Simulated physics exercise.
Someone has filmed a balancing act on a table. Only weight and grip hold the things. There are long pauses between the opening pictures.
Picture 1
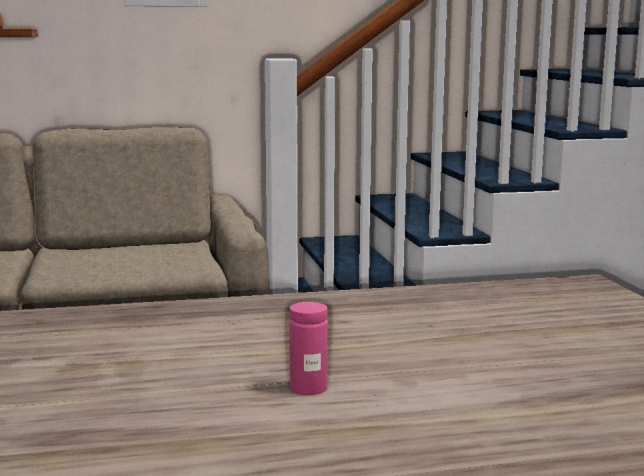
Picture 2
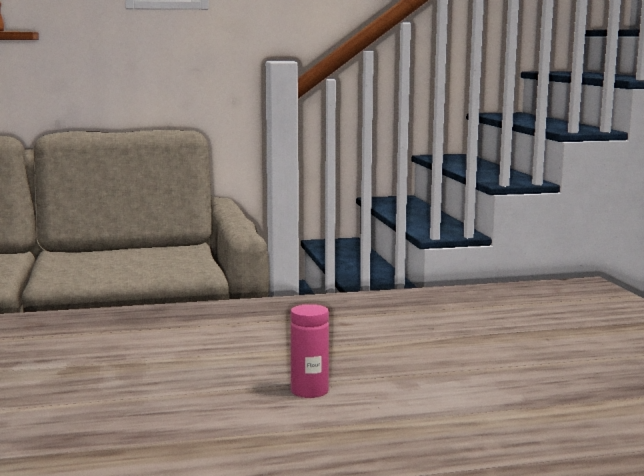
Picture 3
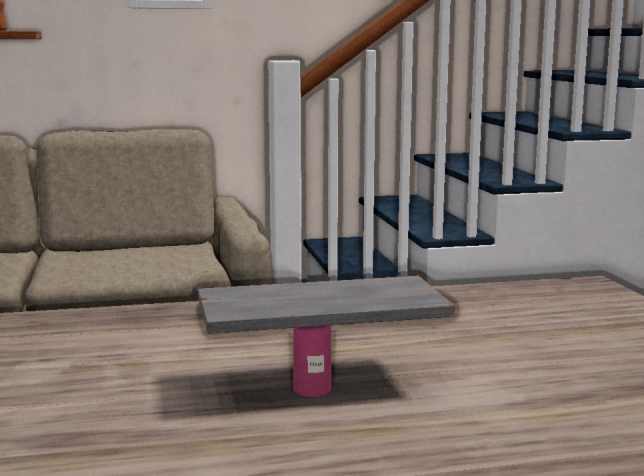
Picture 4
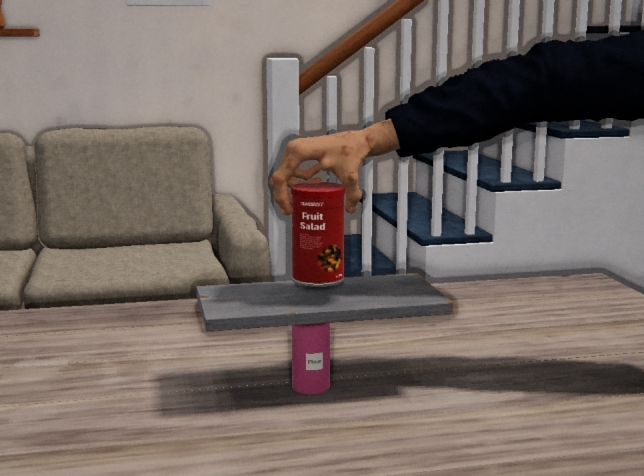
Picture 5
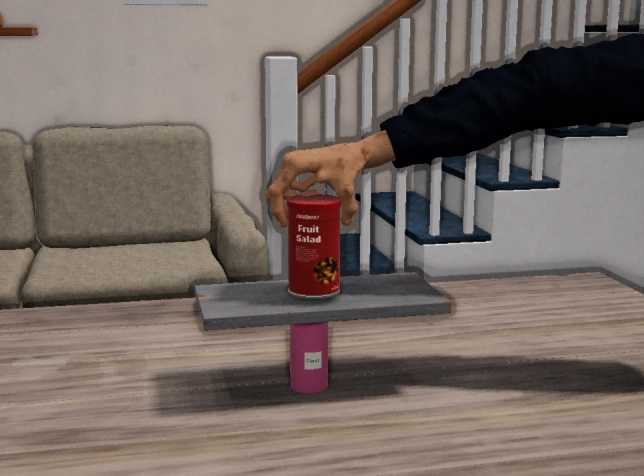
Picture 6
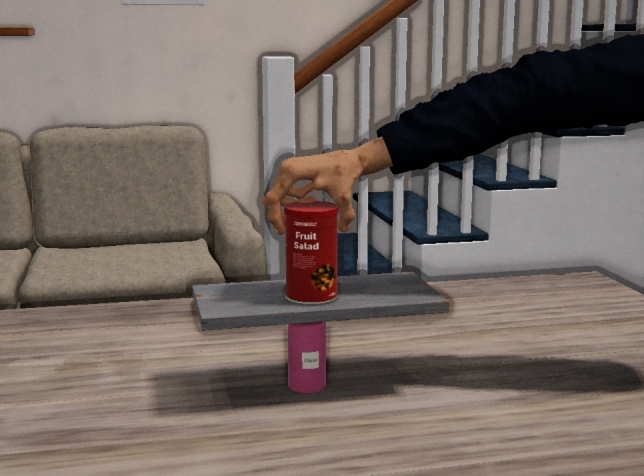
A hand lowers a red tin onto a grey board lying across a pink container.
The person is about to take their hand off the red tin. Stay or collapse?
In the end the stack stays up.
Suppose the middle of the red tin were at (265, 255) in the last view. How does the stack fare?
Then it keeps its balance.
Then, 0.70 s on from there, no change.
Then, 1.70 s on from there, red tin resting near (312, 253).
In the end, all 3 unmoved. At the end, from the last picture's camera, red tin near (312, 253). The stack keeps its balance.
